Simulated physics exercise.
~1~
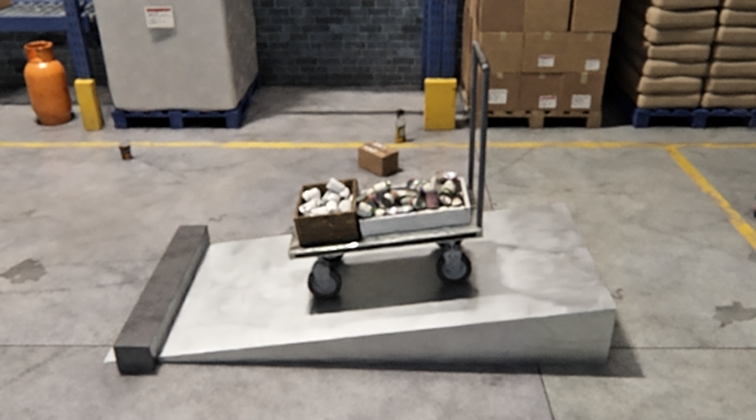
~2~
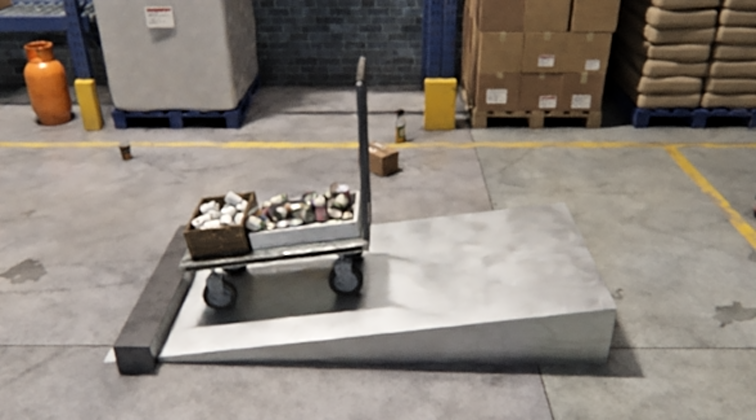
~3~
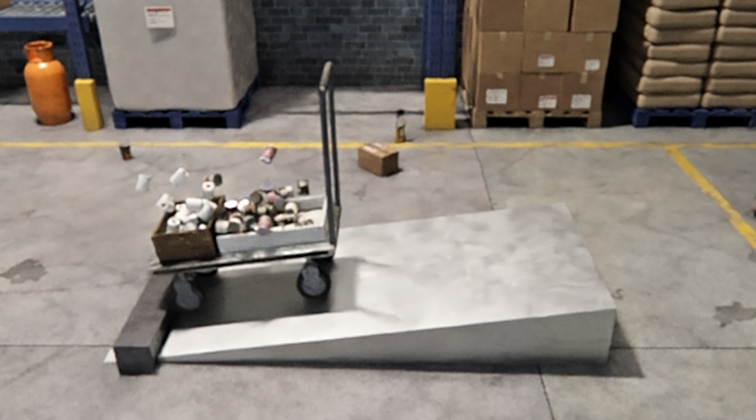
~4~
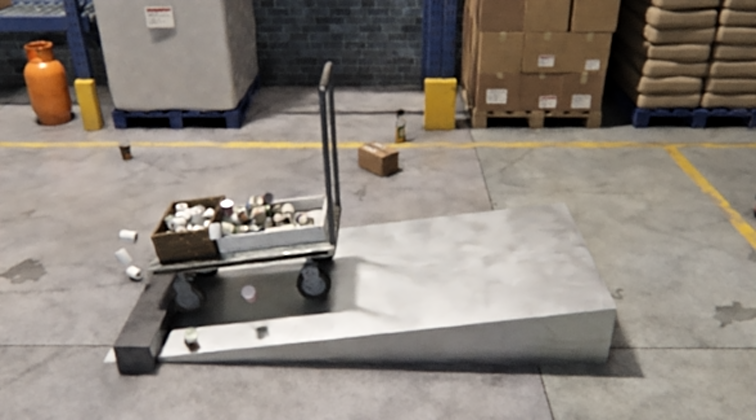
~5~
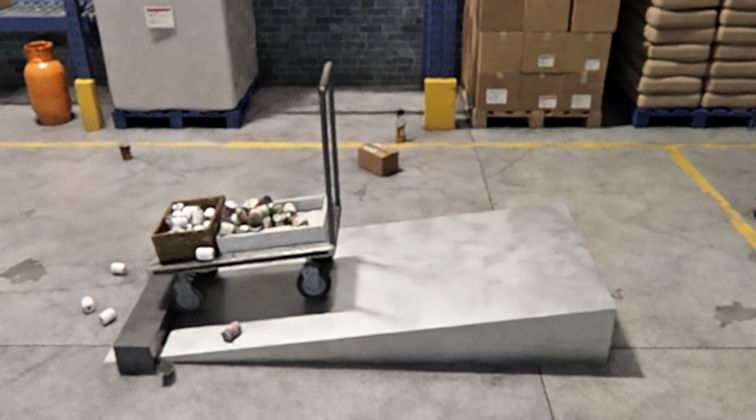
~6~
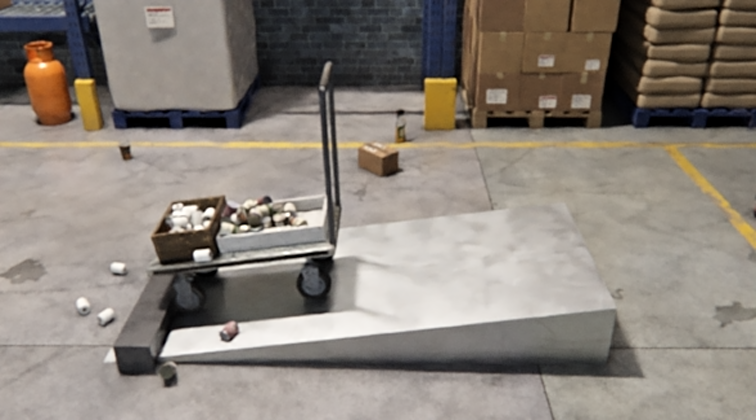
In this clip, a flat cart carrying a dark box of white rolls and a white box of small tins rolls left down a ramp and stops against a beam, throwing several pieces out; some come to rest on the floor and ramp while both boxes stay aboard.
